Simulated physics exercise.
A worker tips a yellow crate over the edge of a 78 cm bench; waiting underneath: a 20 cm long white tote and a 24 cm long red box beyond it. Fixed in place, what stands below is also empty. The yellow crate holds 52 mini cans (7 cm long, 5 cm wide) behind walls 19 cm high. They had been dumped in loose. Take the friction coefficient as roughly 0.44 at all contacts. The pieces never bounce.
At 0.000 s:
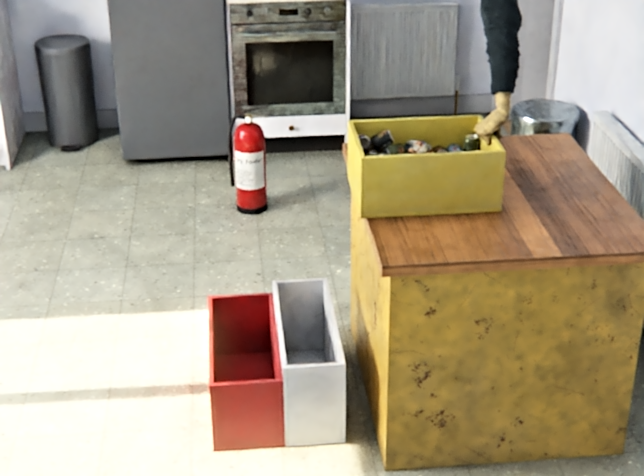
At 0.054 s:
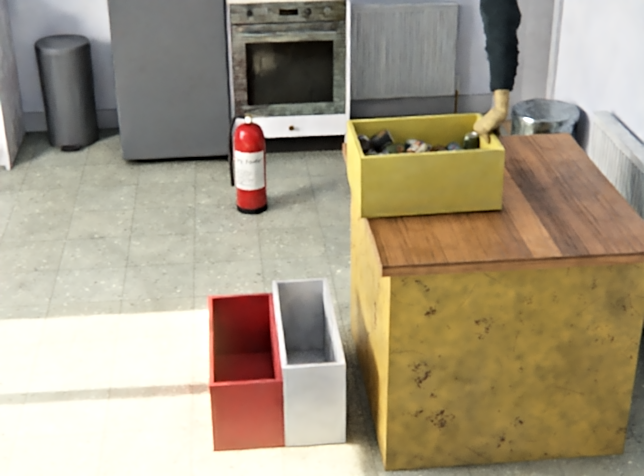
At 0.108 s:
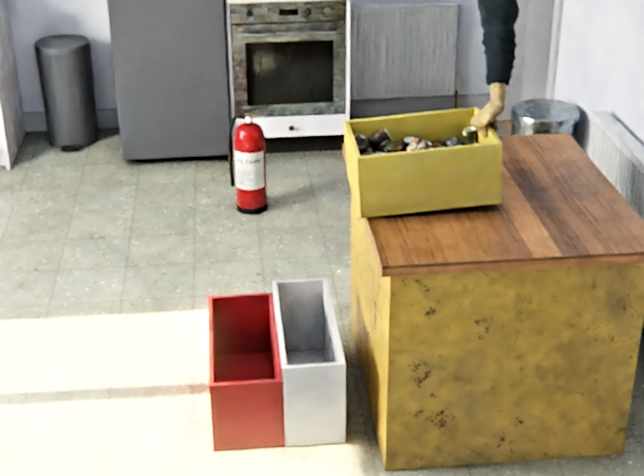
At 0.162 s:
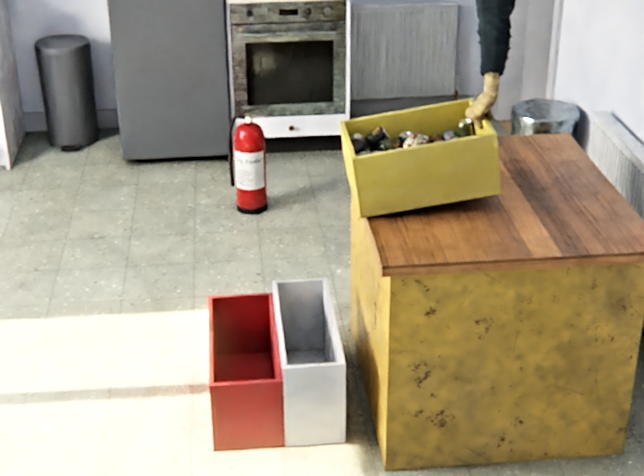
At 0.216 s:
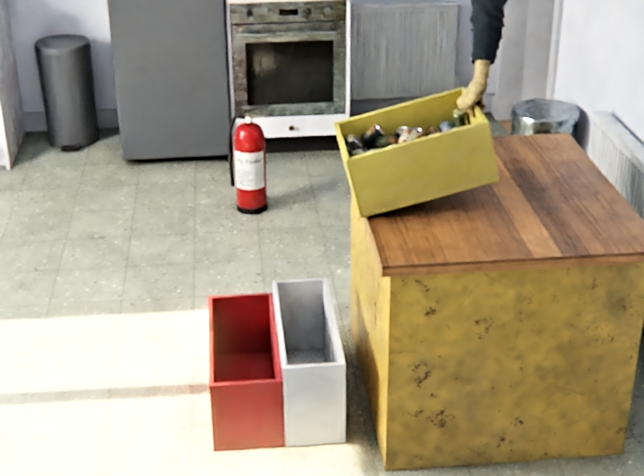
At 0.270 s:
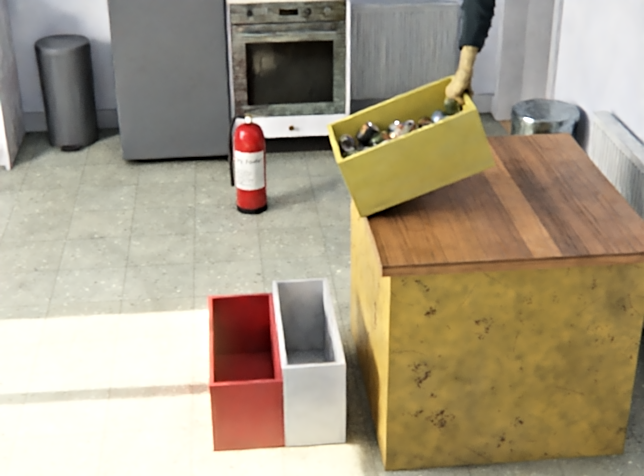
A gloved hand slowly tilting a yellow crate of small cans leftward on a wooden-topped bench, above empty red and white containers.
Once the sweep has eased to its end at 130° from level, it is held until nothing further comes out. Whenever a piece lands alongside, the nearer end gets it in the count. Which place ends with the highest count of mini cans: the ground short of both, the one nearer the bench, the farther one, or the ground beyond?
Highest count: Farther.
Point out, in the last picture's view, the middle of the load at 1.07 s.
Somewhere around pixel (235, 316) in the last view.
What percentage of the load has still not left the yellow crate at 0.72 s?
Still in there: Some 100 per cent.
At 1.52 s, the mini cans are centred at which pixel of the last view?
Somewhere around (229, 391) in pixels.
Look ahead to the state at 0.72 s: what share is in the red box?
I'd say near 0 per cent at that moment.
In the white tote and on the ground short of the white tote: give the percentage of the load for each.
About 0 in a hundred first and about 0 in a hundred second.
After 0.47 s, tilt 53°; 52 still in the yellow crate.
After 0.72 s, tilt 97°; 52 still in the yellow crate.
After 1.07 s, tilt 130°; 8 still in the yellow crate, 11 in the red box, 4 on the ground beyond the red box and 29 in the air.
Outcome (at 1.52 s), 36 in the red box and 16 on the ground beyond the red box.
